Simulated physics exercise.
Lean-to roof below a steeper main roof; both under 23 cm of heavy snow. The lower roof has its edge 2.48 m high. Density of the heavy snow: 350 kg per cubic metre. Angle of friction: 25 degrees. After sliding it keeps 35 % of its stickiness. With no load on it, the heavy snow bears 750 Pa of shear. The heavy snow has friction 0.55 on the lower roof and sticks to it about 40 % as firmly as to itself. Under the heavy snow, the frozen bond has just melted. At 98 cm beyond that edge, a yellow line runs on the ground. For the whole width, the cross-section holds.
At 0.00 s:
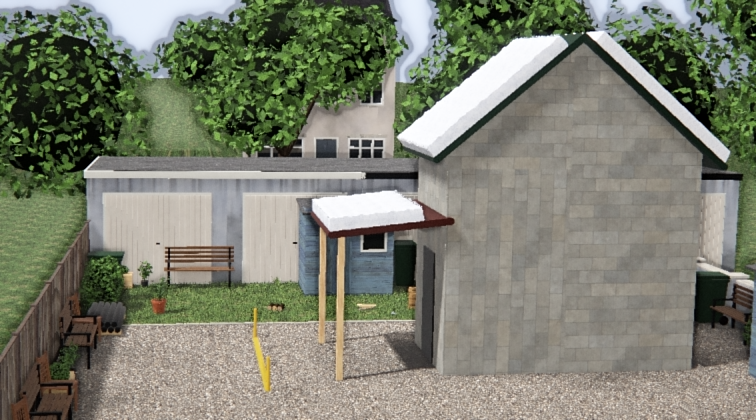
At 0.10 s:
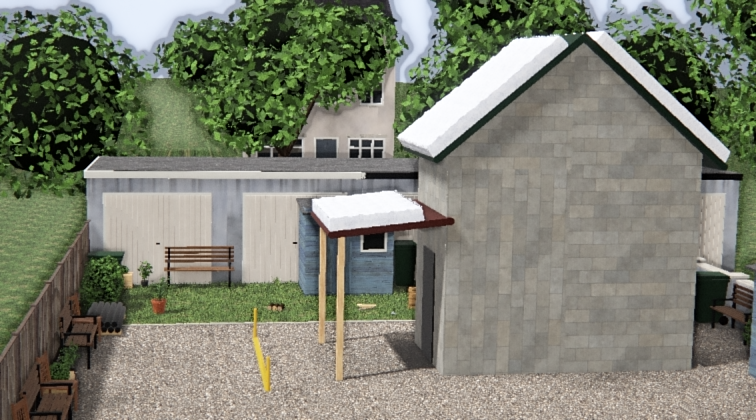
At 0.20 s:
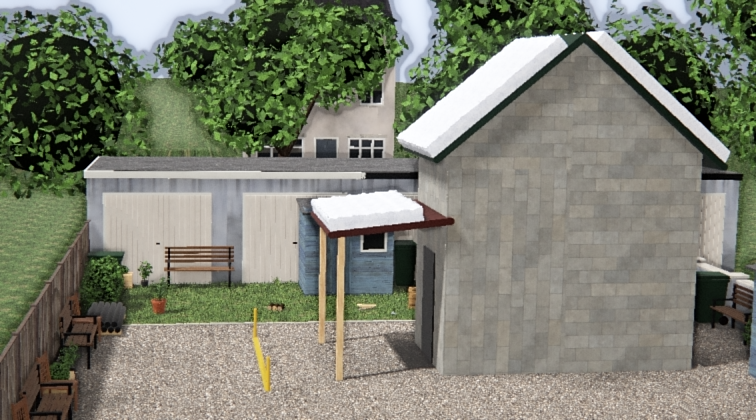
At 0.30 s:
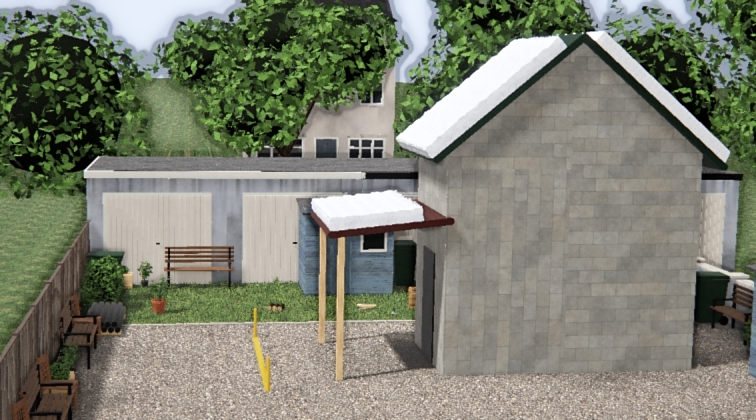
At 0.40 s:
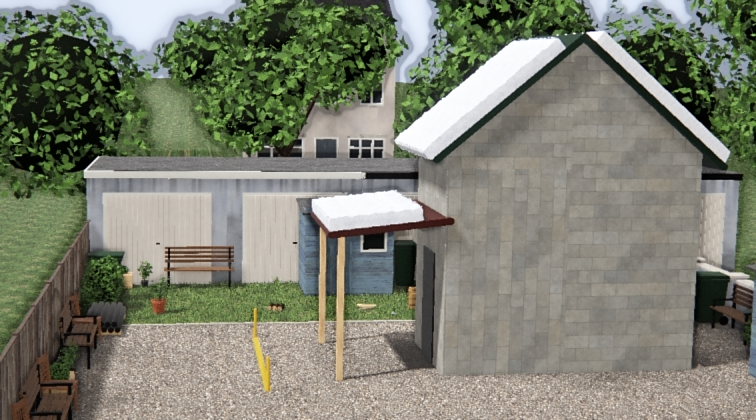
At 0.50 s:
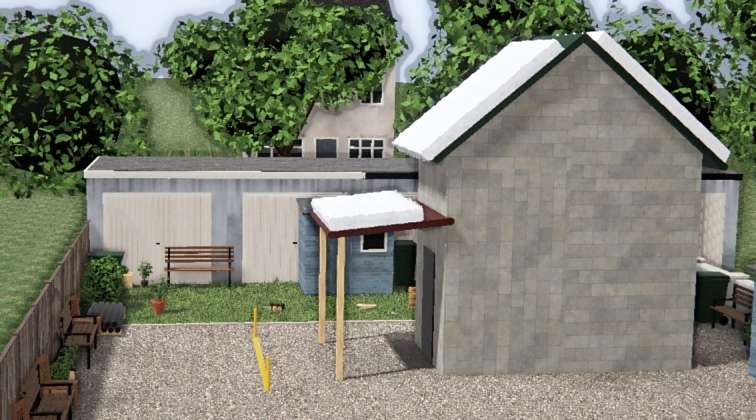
Thick white snow lay on the steep roof of a grey block building and on the small lean-to roof beside it, and hardly anything moved, the snow shifting only very slightly, if at all.
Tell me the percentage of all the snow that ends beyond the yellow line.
It comes to about 0 %.
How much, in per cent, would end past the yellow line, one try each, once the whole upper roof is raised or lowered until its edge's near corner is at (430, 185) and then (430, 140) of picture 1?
In that order: 0 %, 2 %.
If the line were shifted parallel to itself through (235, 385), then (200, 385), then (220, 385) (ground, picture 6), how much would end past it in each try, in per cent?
In order, some 0, 0 and 0 percent would end past it.
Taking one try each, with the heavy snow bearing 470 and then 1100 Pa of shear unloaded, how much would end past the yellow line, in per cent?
Respectively, close to 3 % and close to 0 %.
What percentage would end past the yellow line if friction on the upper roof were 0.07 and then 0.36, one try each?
Try 1: 30 %; try 2: 8 %.
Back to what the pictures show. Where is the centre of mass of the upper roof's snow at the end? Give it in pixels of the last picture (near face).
(396, 201), roughly.
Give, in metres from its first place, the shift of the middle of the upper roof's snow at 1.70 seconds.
It is around 1.6 m from where it started.
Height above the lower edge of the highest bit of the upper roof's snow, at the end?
0.8 m, give or take.
After 1.05 s, none is below the lower edge and 0 % is past the line.
After 1.70 s, none is below the lower edge and 0 % is past the line.
After 2.35 s, none is below the lower edge and 0 % is past the line.
After 3.00 s, none is below the lower edge and 0 % is past the line.
After 3.40 s, at the end, none is below the lower edge and 0 % is past the line.
